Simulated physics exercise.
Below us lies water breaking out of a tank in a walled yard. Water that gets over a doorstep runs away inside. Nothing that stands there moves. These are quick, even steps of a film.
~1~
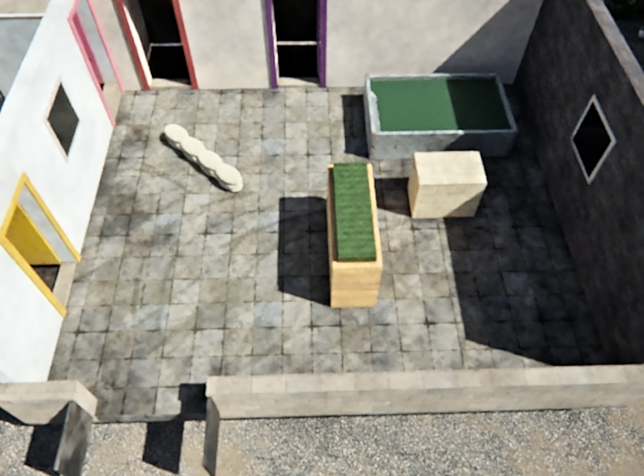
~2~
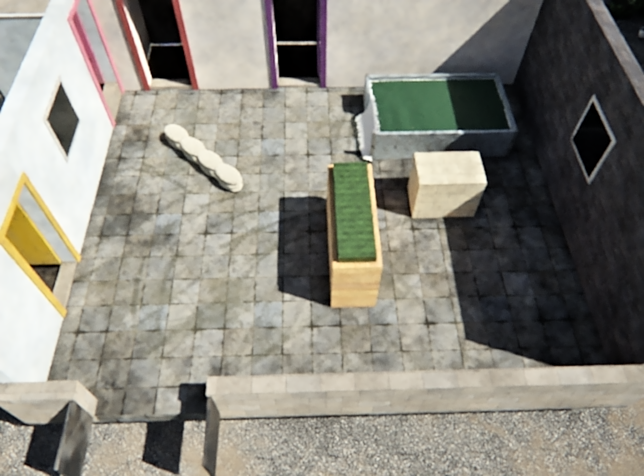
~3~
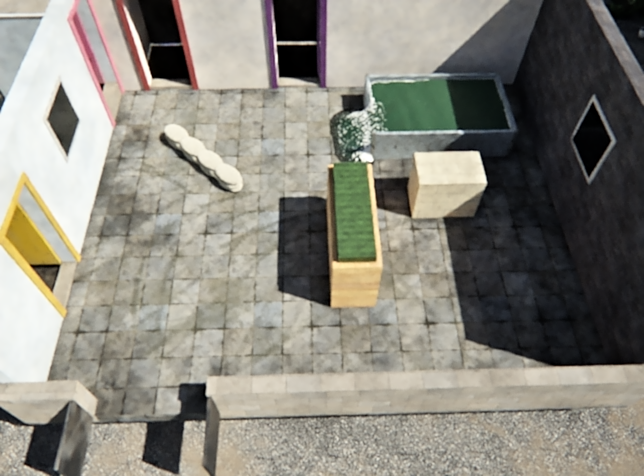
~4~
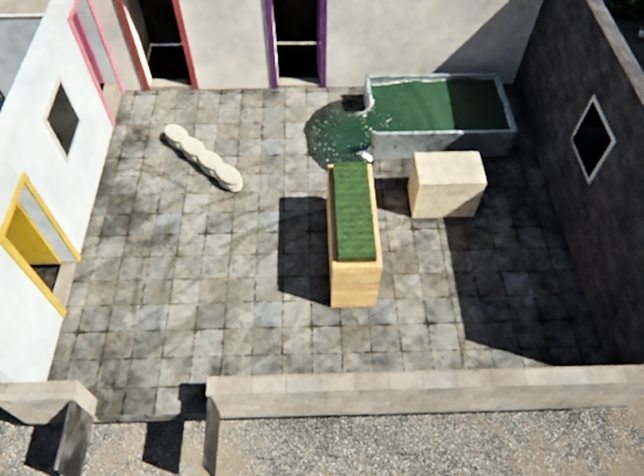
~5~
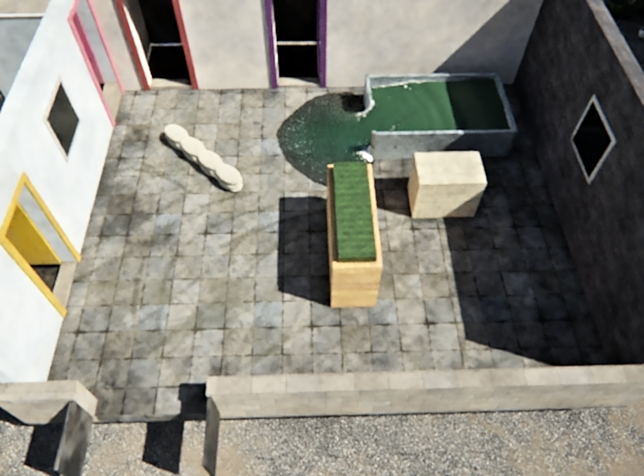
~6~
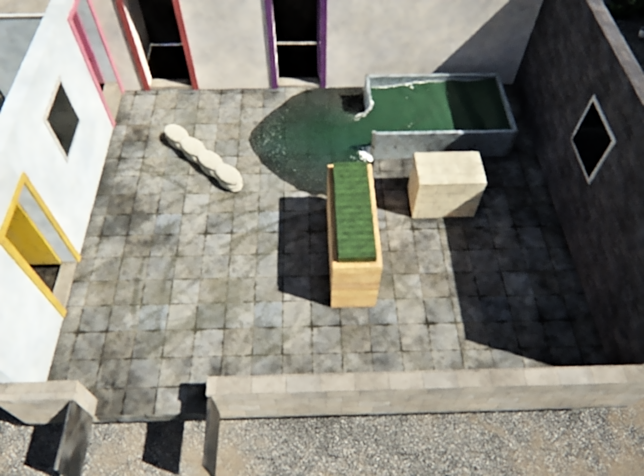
Green water bursts from the left end of a raised rectangular tank in a walled, paved yard, first as a small splash, then spreading leftward across the paving in a widening dark green pool while the tank's level drops.
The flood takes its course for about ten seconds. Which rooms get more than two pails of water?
The pink door admits no more than that; the yellow door admits no more than that; the red door lets in a lot; the purple door admits no more than that.
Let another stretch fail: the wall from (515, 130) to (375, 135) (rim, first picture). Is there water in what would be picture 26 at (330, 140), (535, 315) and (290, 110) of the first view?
In turn: Not flooded, flooded, dry.
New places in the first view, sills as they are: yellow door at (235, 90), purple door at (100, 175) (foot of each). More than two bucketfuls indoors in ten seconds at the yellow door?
Then: The yellow door lets more in.
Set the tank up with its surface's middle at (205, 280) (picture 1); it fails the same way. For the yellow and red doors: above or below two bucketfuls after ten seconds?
In short: Yellow lets more in, red holds.
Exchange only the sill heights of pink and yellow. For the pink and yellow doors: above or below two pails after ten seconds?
One by one: The pink one goes over, the yellow one keeps below it.
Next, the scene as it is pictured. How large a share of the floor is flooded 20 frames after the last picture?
Near 45 in a hundred.
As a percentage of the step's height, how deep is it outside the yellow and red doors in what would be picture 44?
About 50 and 130 per cent.
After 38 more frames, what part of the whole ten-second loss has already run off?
Near 35 in a hundred.
A moment on, water covers 20 % of the floor; the pink door not reached, the yellow door not reached, the red door not reached, the purple door wet at the sill, nothing in.
Next, water covers 30 % of the floor; the pink door wet at the sill, nothing in, the yellow door not reached, the red door wet at the sill, nothing in, the purple door wet at the sill, nothing in.
Then, water covers 45 % of the floor; the pink door wet at the sill, nothing in, the yellow door wet at the sill, nothing in, the red door over two buckets in, the purple door wet at the sill, nothing in.
Later, water covers 55 % of the floor; the pink door under two buckets in, the yellow door under two buckets in, the red door far over two buckets in, the purple door under two buckets in.
In the end, water covers 65 % of the floor; the pink door under two buckets in, the yellow door under two buckets in, the red door far over two buckets in, the purple door under two buckets in.
